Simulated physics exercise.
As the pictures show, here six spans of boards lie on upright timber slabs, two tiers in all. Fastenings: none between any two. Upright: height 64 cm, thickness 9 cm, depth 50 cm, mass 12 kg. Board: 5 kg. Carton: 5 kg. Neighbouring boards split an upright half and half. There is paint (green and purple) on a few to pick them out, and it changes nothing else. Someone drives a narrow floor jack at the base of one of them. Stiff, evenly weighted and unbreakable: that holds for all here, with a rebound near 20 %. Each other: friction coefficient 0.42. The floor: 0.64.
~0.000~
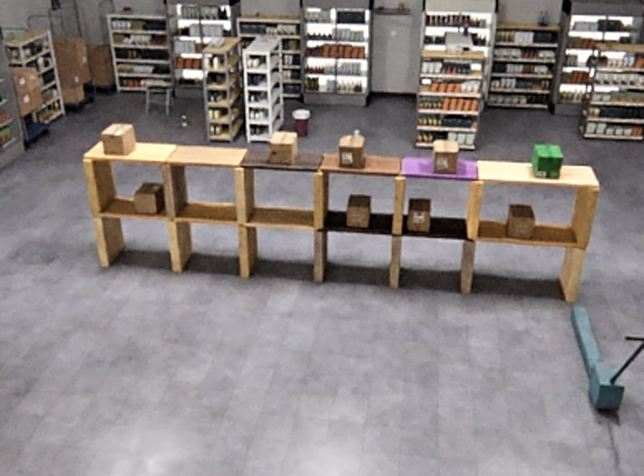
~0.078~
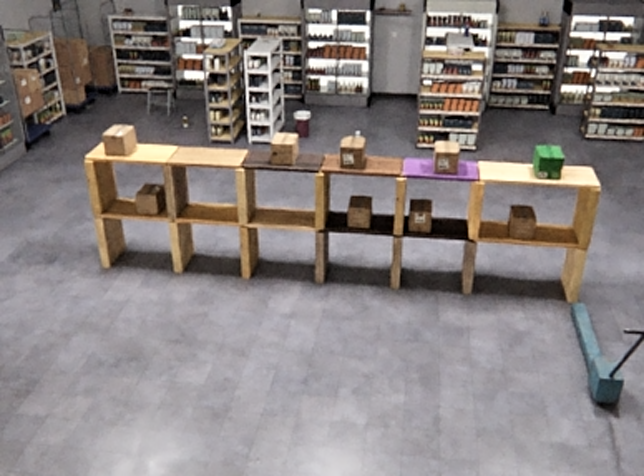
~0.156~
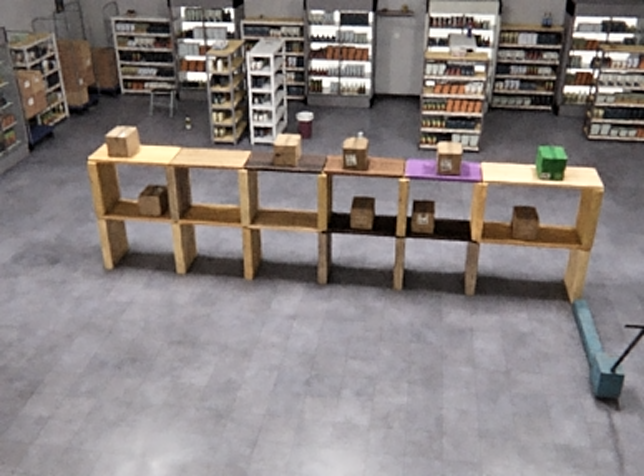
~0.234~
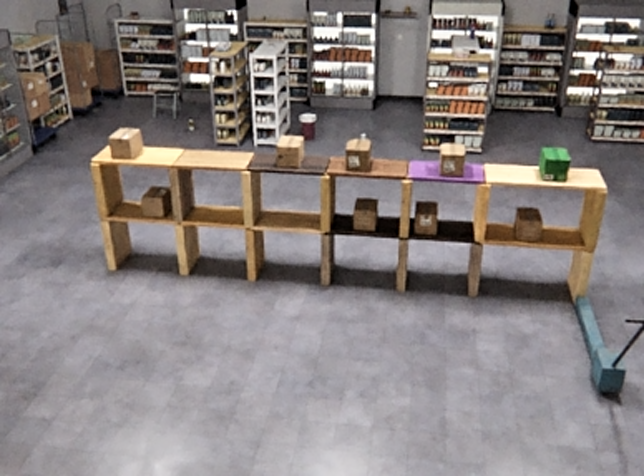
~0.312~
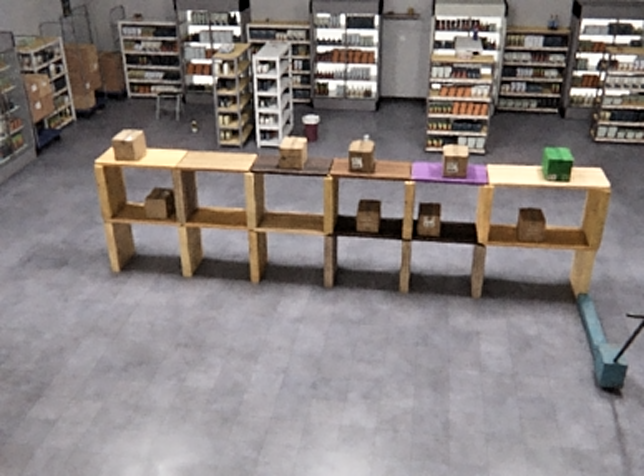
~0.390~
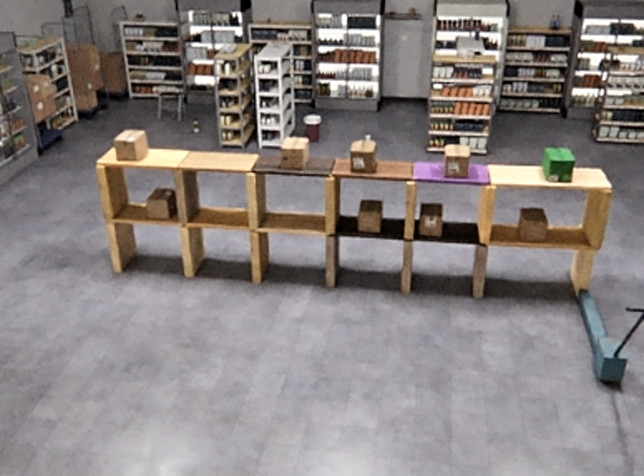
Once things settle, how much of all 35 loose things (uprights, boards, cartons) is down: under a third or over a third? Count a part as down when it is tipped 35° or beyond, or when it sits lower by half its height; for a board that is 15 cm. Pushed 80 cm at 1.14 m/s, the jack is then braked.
Fewer than one in three.
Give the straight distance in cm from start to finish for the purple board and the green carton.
Purple ends up 0 cm away; green ends up 40 cm away.
After 0.48 s, none of the 35 pieces down, 6 disturbed; green carton shifted 43 mm.
After 0.66 s, none of the 35 pieces down, 6 disturbed; green carton shifted 12 cm.
After 0.84 s, none of the 35 pieces down, 7 disturbed; green carton shifted 22 cm.
After 1.06 s, none of the 35 pieces down, 7 disturbed; green carton shifted 37 cm.
At rest (2.0 s), none of the 35 pieces down, 7 disturbed; purple board unmoved; green carton shifted 42 cm. That is 0 per cent. As the last picture would show them, middles, purple board near (450, 174), green carton near (556, 151).
